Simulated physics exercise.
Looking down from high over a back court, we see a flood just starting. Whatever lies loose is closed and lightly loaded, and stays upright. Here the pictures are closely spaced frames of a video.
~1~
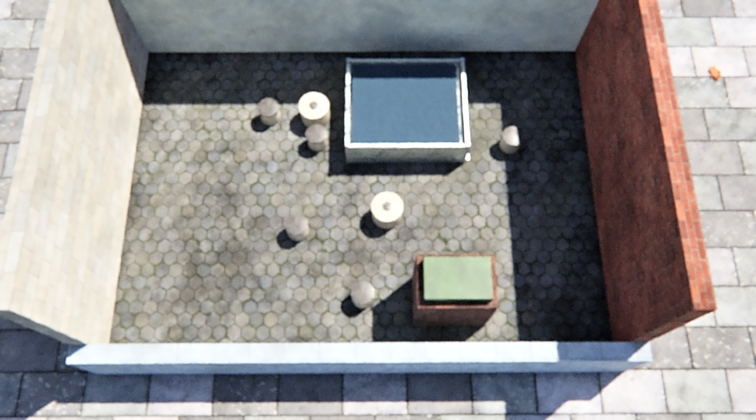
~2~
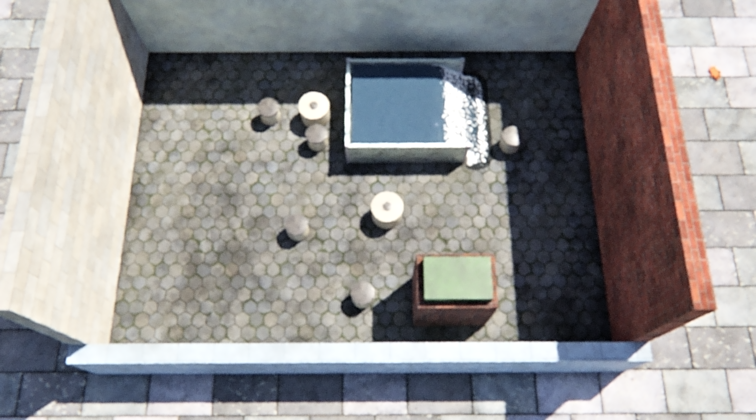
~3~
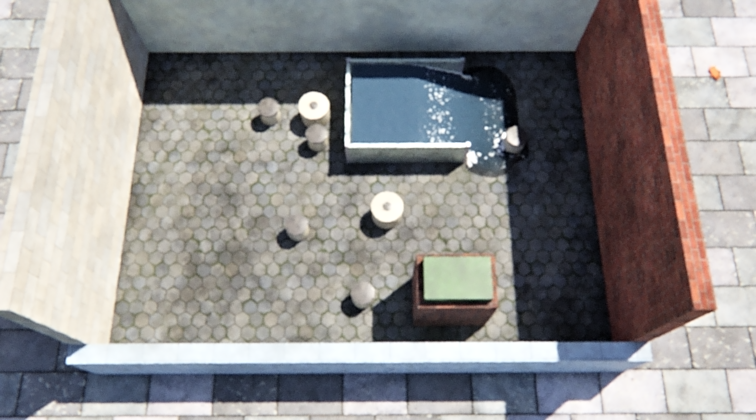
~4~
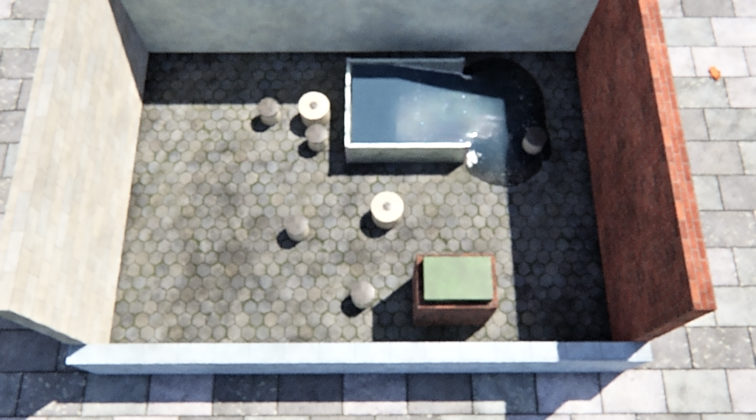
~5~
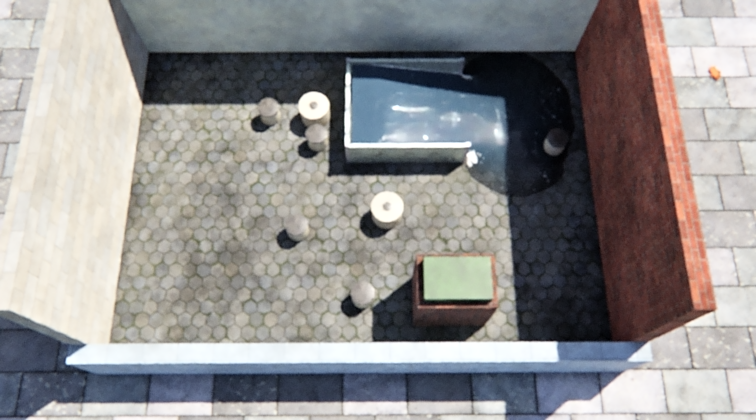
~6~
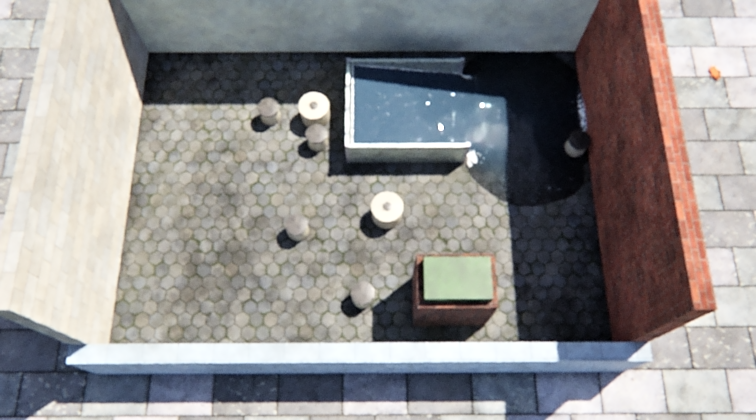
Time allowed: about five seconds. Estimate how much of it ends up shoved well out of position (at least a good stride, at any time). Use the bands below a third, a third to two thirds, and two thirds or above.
It falls below a third.
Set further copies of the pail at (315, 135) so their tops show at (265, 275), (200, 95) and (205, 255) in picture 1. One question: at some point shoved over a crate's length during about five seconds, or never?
Listed in sequence, the answers are remains nearby, remains nearby and remains nearby.
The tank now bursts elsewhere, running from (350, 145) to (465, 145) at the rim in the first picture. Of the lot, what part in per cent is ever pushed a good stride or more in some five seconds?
I'd put it at about 40 percent.
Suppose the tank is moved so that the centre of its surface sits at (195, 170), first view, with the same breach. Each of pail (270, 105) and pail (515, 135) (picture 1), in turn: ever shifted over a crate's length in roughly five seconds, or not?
In the order asked: Lacked the distance and got displaced that much.
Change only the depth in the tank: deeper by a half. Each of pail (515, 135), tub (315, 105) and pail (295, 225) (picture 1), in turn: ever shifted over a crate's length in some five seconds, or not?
Object 1: Passed the mark. Object 2: Stayed below the mark. Object 3: Stayed below the mark.
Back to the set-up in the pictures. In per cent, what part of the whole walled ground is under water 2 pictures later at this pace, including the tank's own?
25 in a hundred, roughly.
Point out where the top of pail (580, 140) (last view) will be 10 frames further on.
Roughly at pixel (580, 221).
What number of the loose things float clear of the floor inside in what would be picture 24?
I count 1.
A moment on, 1 of 7 are well off their spots; 1 afloat.
Next, 1 of 7 are well off their spots; 1 afloat.
Later, 1 of 7 are well off their spots; 1 afloat.
In the end, 1 of 7 are well off their spots, and 1 have been at some point; 1 afloat.
